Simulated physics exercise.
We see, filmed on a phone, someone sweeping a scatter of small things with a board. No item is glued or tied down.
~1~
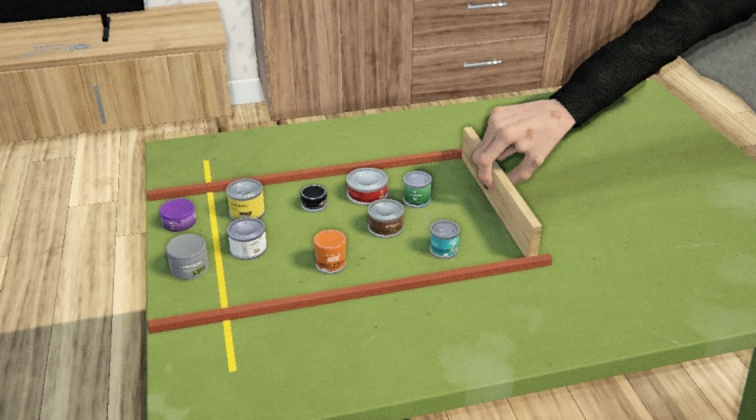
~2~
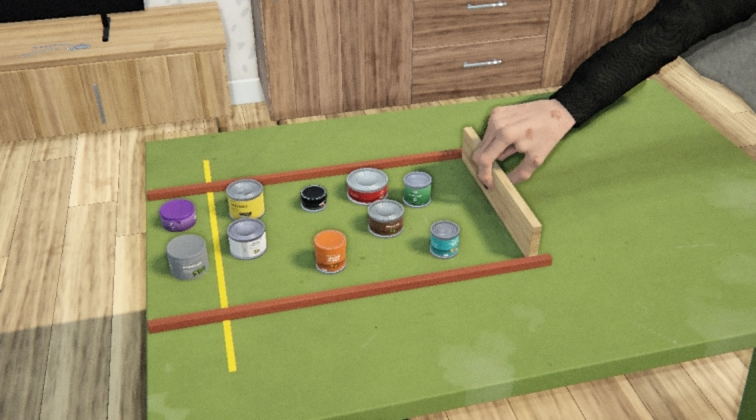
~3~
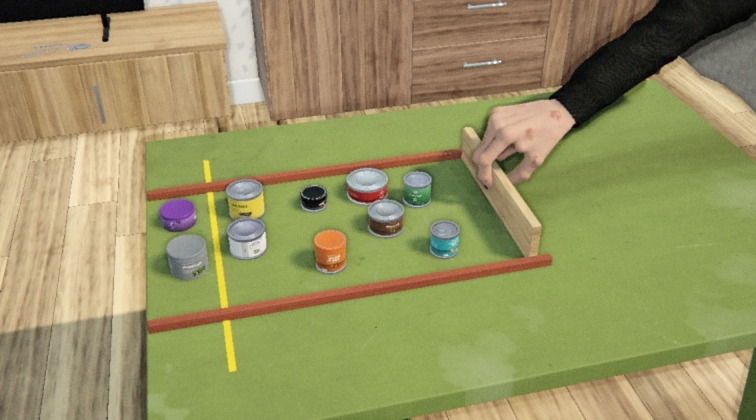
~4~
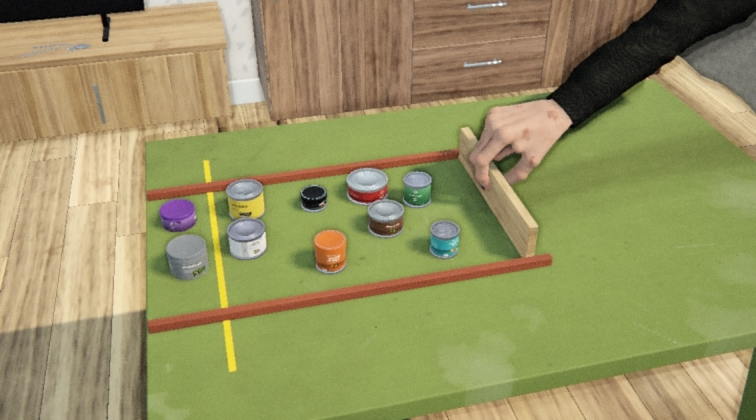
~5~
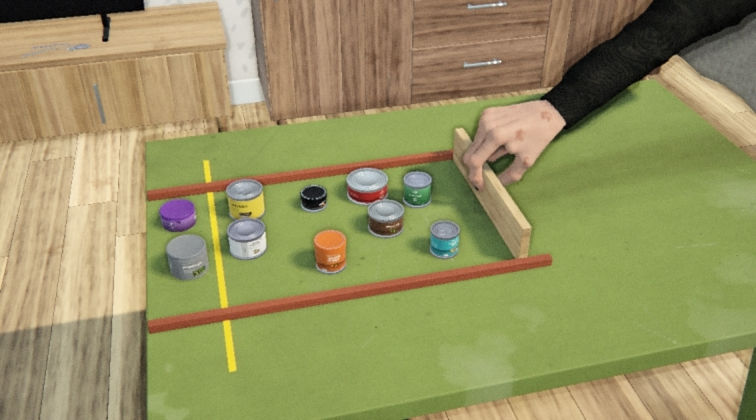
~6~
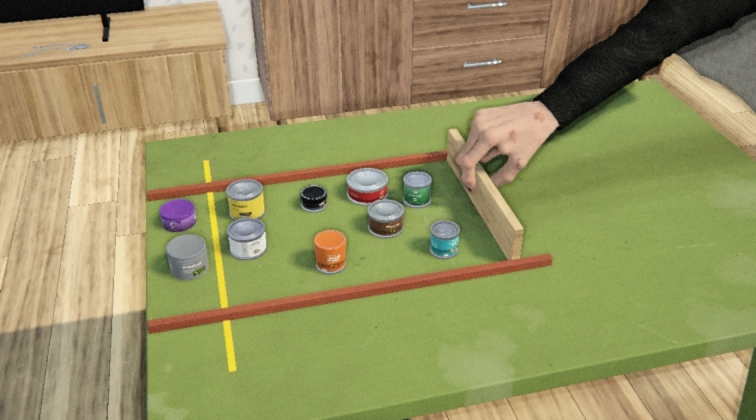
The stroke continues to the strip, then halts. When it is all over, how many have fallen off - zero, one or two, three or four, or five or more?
A drop or two.
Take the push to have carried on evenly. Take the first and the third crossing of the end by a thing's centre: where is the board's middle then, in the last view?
At (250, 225) for the first, at (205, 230) for the third.
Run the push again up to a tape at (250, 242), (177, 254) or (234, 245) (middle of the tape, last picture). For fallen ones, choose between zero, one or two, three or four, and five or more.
Lab note - count per position: No fall at all; 5 or more; one or two.
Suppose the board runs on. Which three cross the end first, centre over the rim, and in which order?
Order, earliest first: Purple tub, yellow tin, white tin.
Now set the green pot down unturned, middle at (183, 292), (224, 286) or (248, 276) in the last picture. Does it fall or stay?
Well, the green pot keeps its spot first, keeps its spot next, and keeps its spot last.
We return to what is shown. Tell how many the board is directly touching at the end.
4 touch it.
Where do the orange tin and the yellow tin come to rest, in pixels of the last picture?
The first one ends at (187, 264), the second at (150, 211).
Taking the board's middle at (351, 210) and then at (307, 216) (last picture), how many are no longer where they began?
6 at one spot and 7 at the other.
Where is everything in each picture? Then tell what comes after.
In the first picture, purple tub (178, 215); grey tub (188, 257); white tin (247, 239); board (497, 188); tape (217, 247).
In the second picture, grey tub (188, 257); orange tin (330, 252).
In the third picture, white tin (247, 239); red pot (367, 187).
In the fourth picture, purple tub (178, 216); black pot (314, 199).
In the fifth picture, grey tub (188, 257); turquoise tin (445, 240).
In the sixth picture, purple tub (178, 216); grey tub (188, 257); white tin (247, 239); board (481, 191); tape (217, 247).
Early on, none off yet; purple tub at rest near (178, 216); grey tub at rest near (188, 257); white tin at rest near (247, 239).
Finally, the number that fall off is one or two; lost, purple tub.
